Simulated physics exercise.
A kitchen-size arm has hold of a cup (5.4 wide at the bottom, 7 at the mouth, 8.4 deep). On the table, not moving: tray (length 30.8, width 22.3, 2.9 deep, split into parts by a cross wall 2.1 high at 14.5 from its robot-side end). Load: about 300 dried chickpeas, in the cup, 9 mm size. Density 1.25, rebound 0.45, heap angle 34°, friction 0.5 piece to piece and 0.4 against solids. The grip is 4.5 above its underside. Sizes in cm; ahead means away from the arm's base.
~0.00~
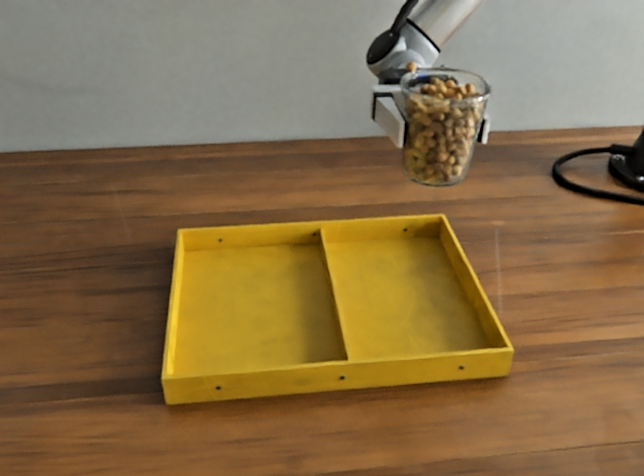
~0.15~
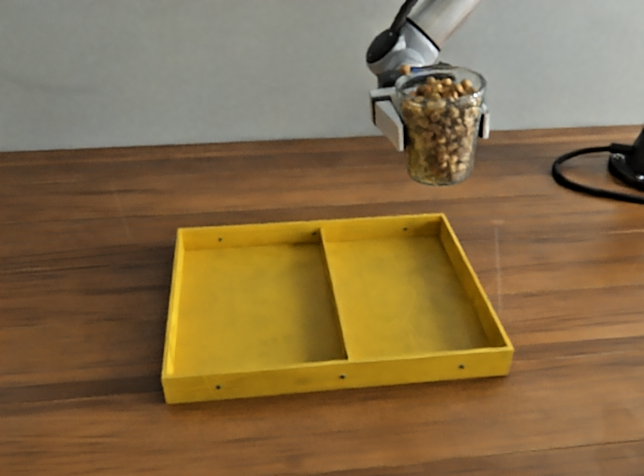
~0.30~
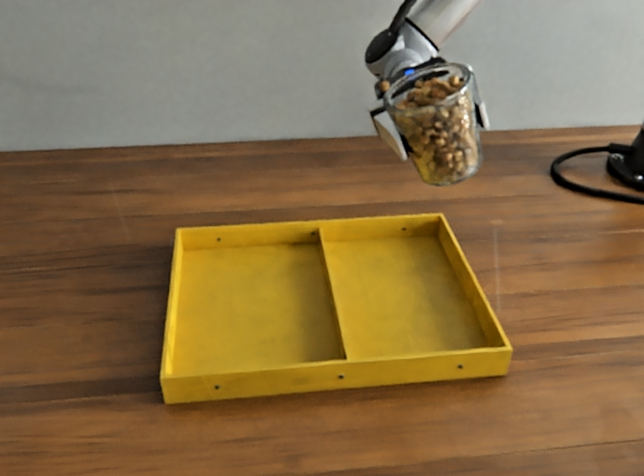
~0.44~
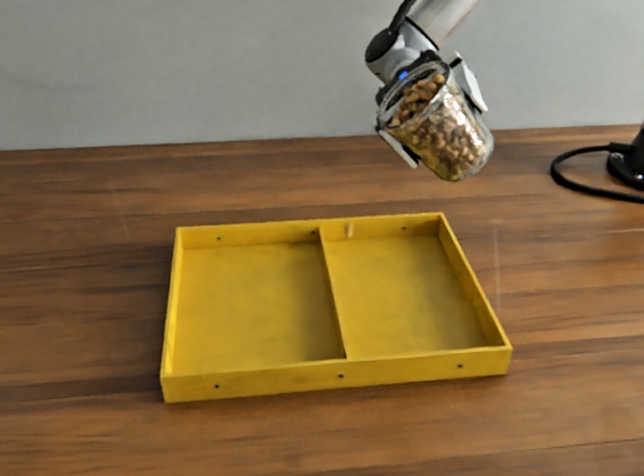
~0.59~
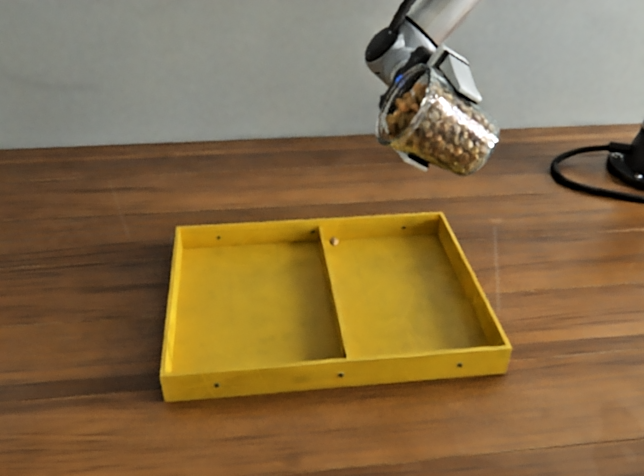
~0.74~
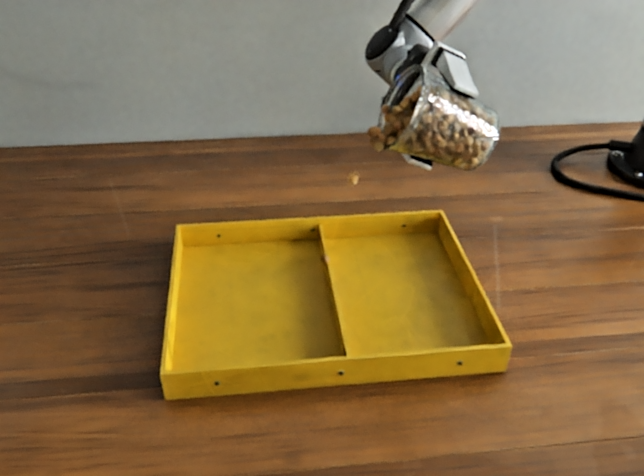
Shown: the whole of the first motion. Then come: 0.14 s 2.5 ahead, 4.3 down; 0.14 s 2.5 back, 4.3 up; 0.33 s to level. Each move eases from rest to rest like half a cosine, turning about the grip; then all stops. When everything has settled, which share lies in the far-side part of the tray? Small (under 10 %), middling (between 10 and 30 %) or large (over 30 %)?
A small share, under 10 %, ends in the far-side part of the tray.
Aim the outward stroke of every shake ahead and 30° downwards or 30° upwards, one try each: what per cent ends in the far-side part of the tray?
Some 10 and 30 per cent.
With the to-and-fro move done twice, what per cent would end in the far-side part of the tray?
It would be near 5 per cent.
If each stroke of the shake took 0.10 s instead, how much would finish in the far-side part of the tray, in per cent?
It would be near 10 per cent.
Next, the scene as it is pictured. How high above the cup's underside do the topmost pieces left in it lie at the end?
Some 8.5 cm.
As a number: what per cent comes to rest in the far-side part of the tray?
Roughly 5 per cent.
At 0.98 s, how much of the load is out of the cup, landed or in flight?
Some 5 per cent.
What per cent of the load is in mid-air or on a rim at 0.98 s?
Some 3 per cent.
After 0.98 s, tilted 65° forward, highest piece 22 above the table; 284 in the cup, 7 in the far-side part, 2 in the robot-side part, 9 in flight or on a rim.
After 1.23 s, tilted 20° forward, highest piece 23 above the table; 277 in the cup, 15 in the far-side part, 9 in the robot-side part, 1 in flight or on a rim.
After 1.55 s, level, highest piece 24 above the table; 276 in the cup, 15 in the far-side part, 11 in the robot-side part.
After 2.60 s, level, highest piece 24 above the table; 276 in the cup, 15 in the far-side part, 11 in the robot-side part.
At rest, 276 in the cup, 15 in the far-side part, 11 in the robot-side part. That is 5 % in the far-side part of the tray.
